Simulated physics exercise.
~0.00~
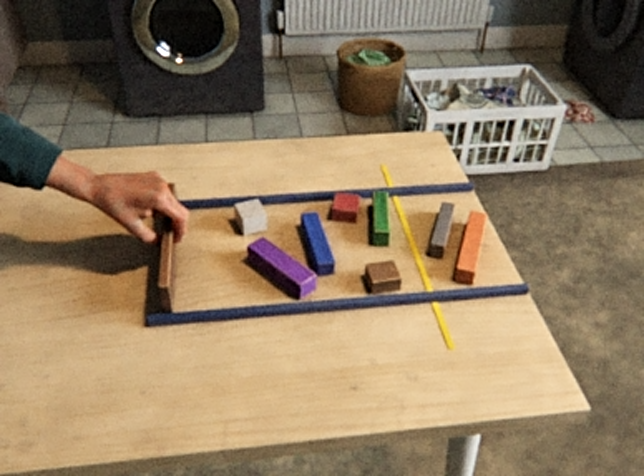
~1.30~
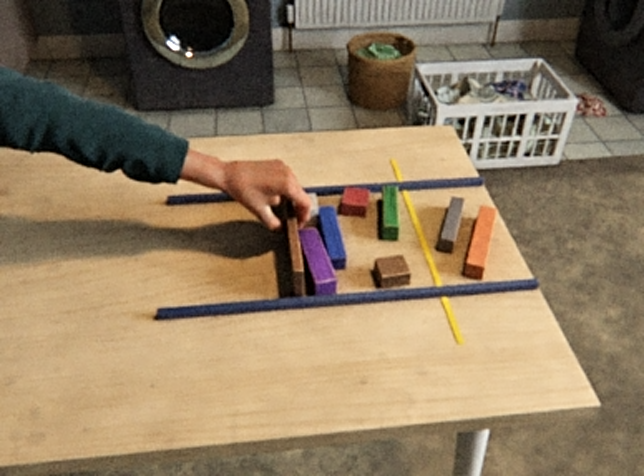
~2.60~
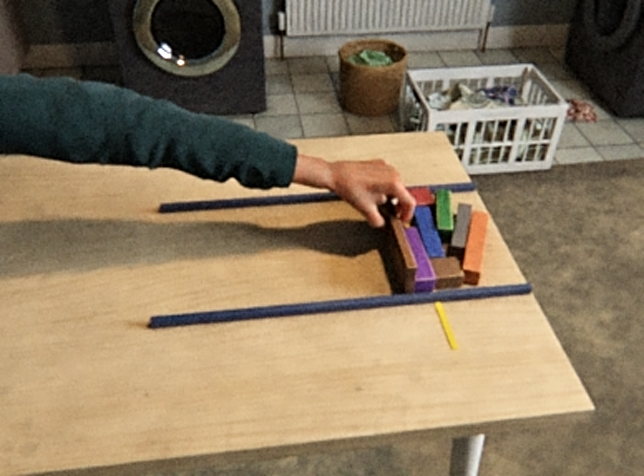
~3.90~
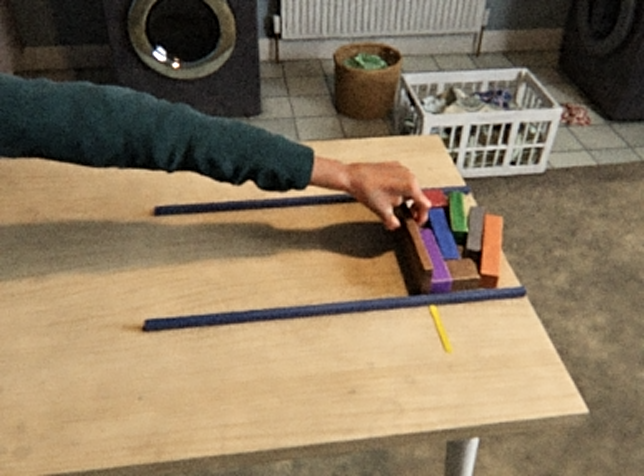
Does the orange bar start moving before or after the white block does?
It starts after the white block. The board shifts the white block early in its slide, while the orange bar stays put until the bunched pieces are pushed further right near the end.
